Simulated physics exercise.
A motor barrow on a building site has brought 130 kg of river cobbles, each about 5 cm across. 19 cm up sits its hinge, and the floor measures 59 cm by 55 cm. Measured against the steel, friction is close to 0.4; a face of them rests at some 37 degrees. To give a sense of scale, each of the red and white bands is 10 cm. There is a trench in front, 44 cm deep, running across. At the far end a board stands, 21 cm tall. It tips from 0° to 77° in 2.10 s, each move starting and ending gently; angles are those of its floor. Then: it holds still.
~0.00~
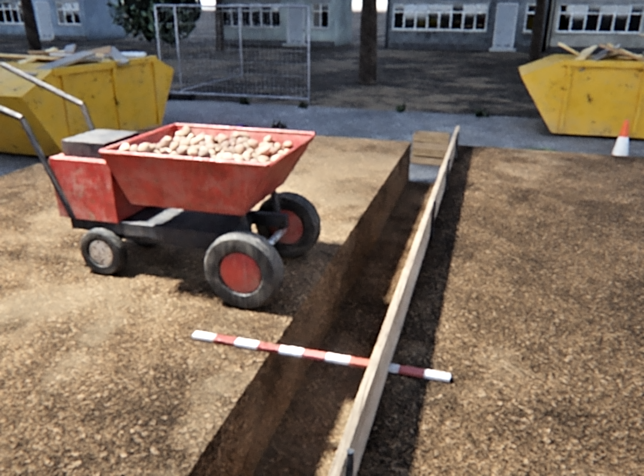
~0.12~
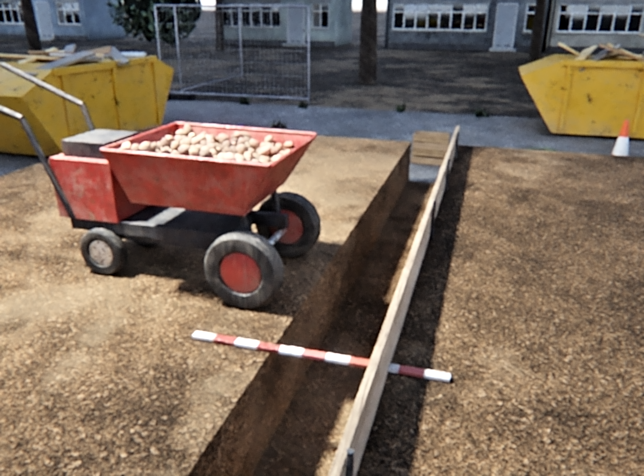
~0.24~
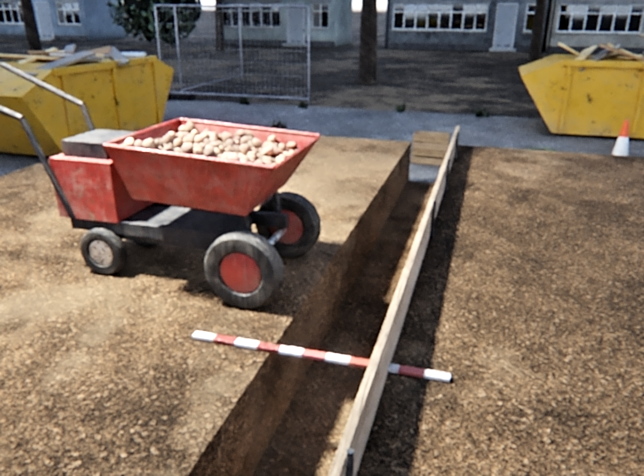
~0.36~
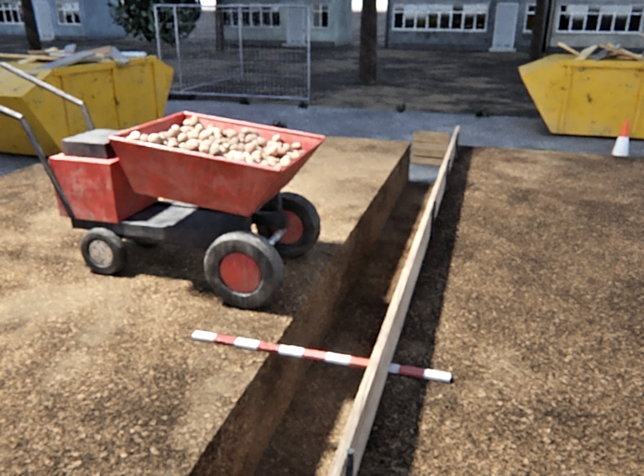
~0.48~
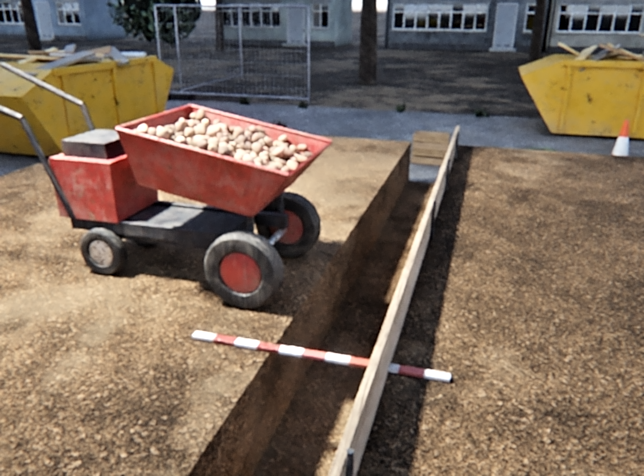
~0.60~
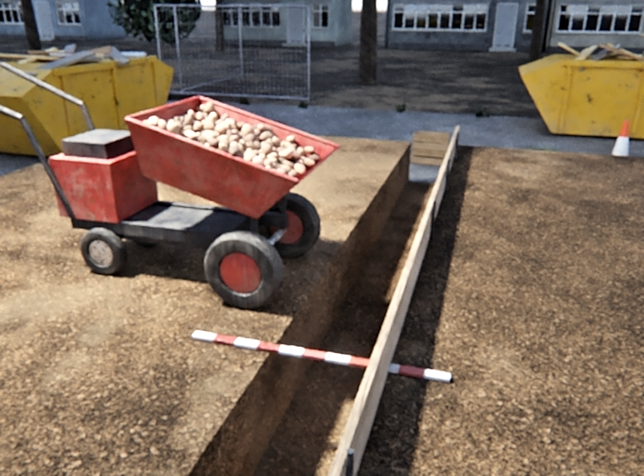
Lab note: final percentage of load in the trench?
Approx. 92 %.
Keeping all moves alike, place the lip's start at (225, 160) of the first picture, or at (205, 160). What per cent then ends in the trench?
Around 100% for the first place and 100% for the second.
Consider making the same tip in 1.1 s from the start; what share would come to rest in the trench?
Then some 85 per cent would.
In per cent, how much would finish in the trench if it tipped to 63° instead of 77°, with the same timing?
Around 65 per cent would finish in the trench.
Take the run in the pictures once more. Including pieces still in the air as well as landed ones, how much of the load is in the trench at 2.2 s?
Some 55 per cent of the load by that point.
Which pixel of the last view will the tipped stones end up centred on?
About (372, 353).
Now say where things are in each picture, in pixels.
In the first picture, the skip is at 0°, its lip at (268, 166); the top of the load is at (208, 141).
The second picture shows lip at (269, 166), floor tilted 1°, highest stones at (209, 140); the stones move at 0.1 m/s on average.
In the third picture, the skip is at 3°, its lip at (274, 168); the top of the load is at (206, 138); the stones move at 0.2 m/s on average.
In the fourth picture, the skip is at 6°, its lip at (280, 171); the top of the load is at (198, 132); the stones move at 0.3 m/s on average.
The fifth picture shows lip at (288, 175), floor tilted 10°, highest stones at (196, 126); the stones move at 0.3 m/s on average.
In the sixth picture, the skip is at 15°, its lip at (298, 182); the top of the load is at (193, 116); the stones move at 0.4 m/s on average.
After 1.6 s the floor is at 65°; 95 % in the skip, 5 % in the trench; the foremost stones are at (390, 300).
After 2.2 s the floor is at 77°; 38 % in the skip, 54 % in the trench, 8 % past the trench; the foremost stones are at (504, 301).
After 2.5 s the floor is at 77°; 15 % in the skip, 77 % in the trench, 8 % past the trench; the foremost stones are at (537, 304).
After 4.5 s the floor is at 77°; 0 % in the skip, 92 % in the trench, 8 % past the trench; the foremost stones are at (540, 305).
